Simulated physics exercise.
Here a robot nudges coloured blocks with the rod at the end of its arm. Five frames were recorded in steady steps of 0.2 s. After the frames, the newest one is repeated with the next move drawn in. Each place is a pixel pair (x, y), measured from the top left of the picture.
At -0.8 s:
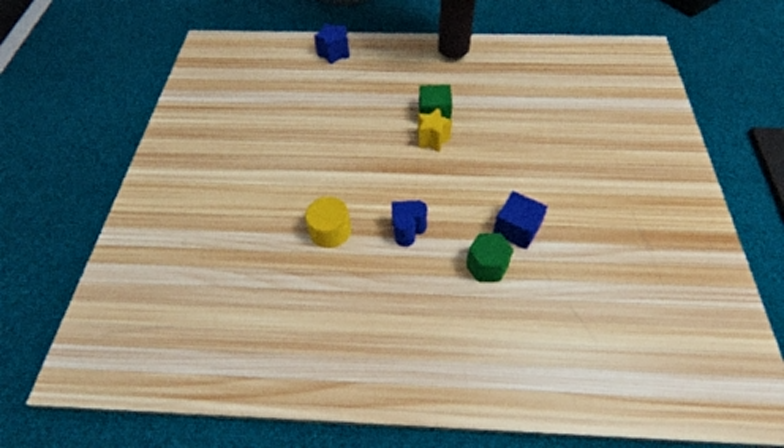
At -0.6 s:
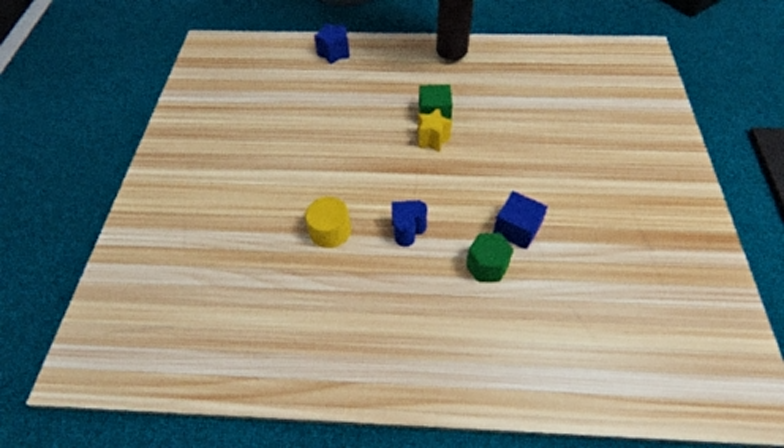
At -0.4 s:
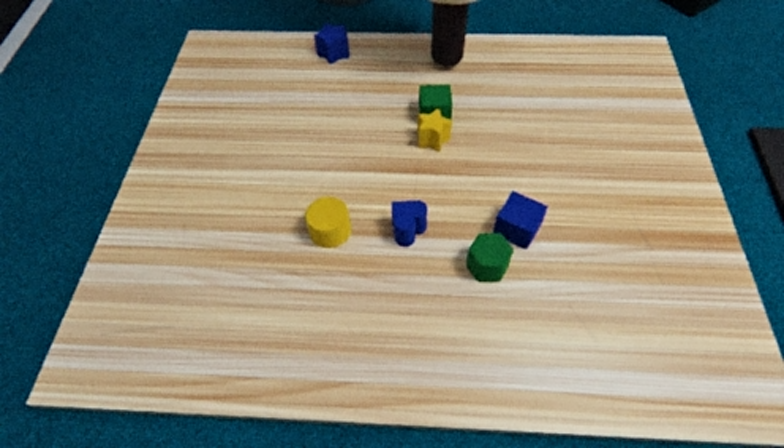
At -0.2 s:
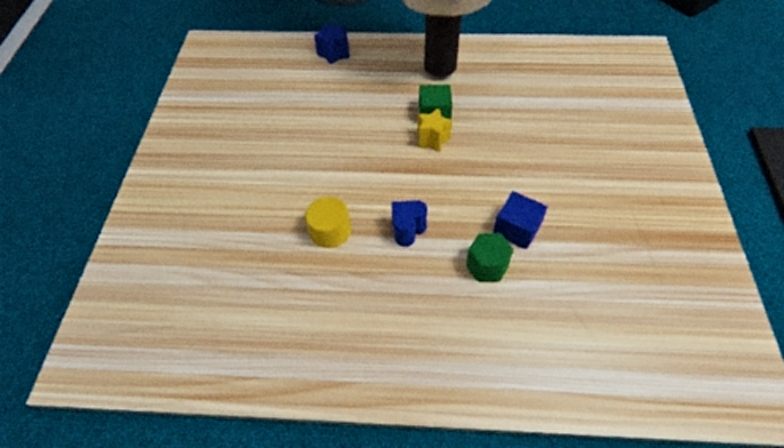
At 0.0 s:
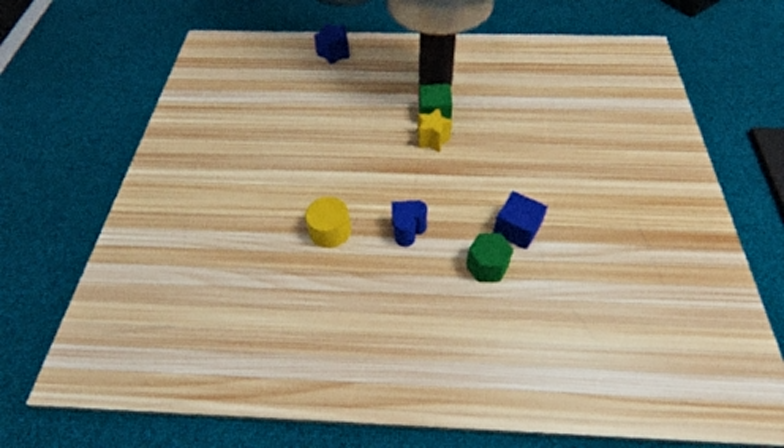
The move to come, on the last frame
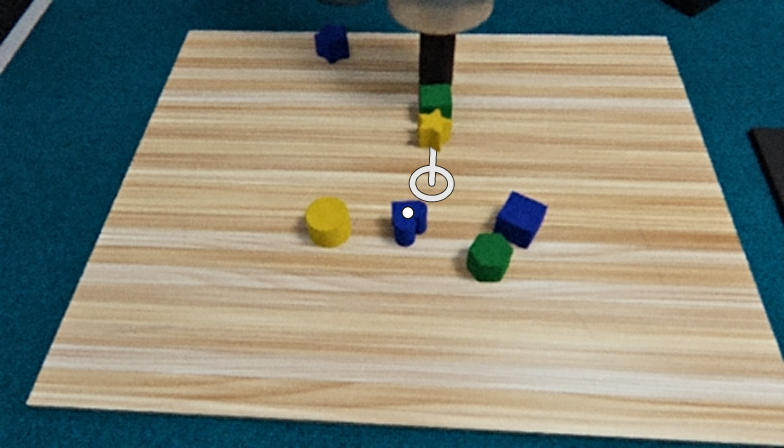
On a wooden board scattered with blue, green and yellow blocks, a robot's dark rod moved slightly left and down from the top edge, coming up close behind the green square block while every block stayed still.
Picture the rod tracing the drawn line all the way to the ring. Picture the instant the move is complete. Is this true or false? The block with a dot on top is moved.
That is true.
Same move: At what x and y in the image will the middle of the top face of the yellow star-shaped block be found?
It sits at (419, 222).
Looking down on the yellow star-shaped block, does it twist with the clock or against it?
Top view: Clockwise.
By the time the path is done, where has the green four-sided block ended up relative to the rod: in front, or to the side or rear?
The green four-sided block stays in front.
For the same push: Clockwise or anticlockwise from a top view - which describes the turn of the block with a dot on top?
In a top view, it turns clockwise.
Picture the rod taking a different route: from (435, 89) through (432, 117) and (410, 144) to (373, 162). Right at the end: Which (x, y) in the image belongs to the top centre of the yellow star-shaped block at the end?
The yellow star-shaped block ends near (432, 177).
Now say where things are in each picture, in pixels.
In the first picture, rod tip at (454, 48); block tops, blue heart-shaped block at (408, 213); yellow star-shaped block at (434, 120); green four-sided block at (436, 94).
In the second picture, rod at (452, 50); blocks unchanged.
In the third picture, rod at (447, 56); blocks unchanged.
In the fourth picture, rod at (441, 66); blocks unchanged.
In the fifth picture, rod at (436, 83); blue heart-shaped block at (408, 213); yellow star-shaped block at (434, 120); green four-sided block at (436, 94).
Path on the board, from (435, 89) directly to (432, 183); the dot is on the blue heart-shaped block.
The first path, step by step. One third of the way, rod at (435, 112); yellow star-shaped block at (429, 147), turned 20° clockwise; green four-sided block at (436, 123).
Two thirds of the way, rod at (434, 144); yellow star-shaped block at (422, 182), turned 30° clockwise; green four-sided block at (433, 157).
At the end, rod at (432, 178); blue heart-shaped block at (397, 243), turned 45° clockwise; yellow star-shaped block at (419, 222), turned 30° clockwise; green four-sided block at (432, 194).
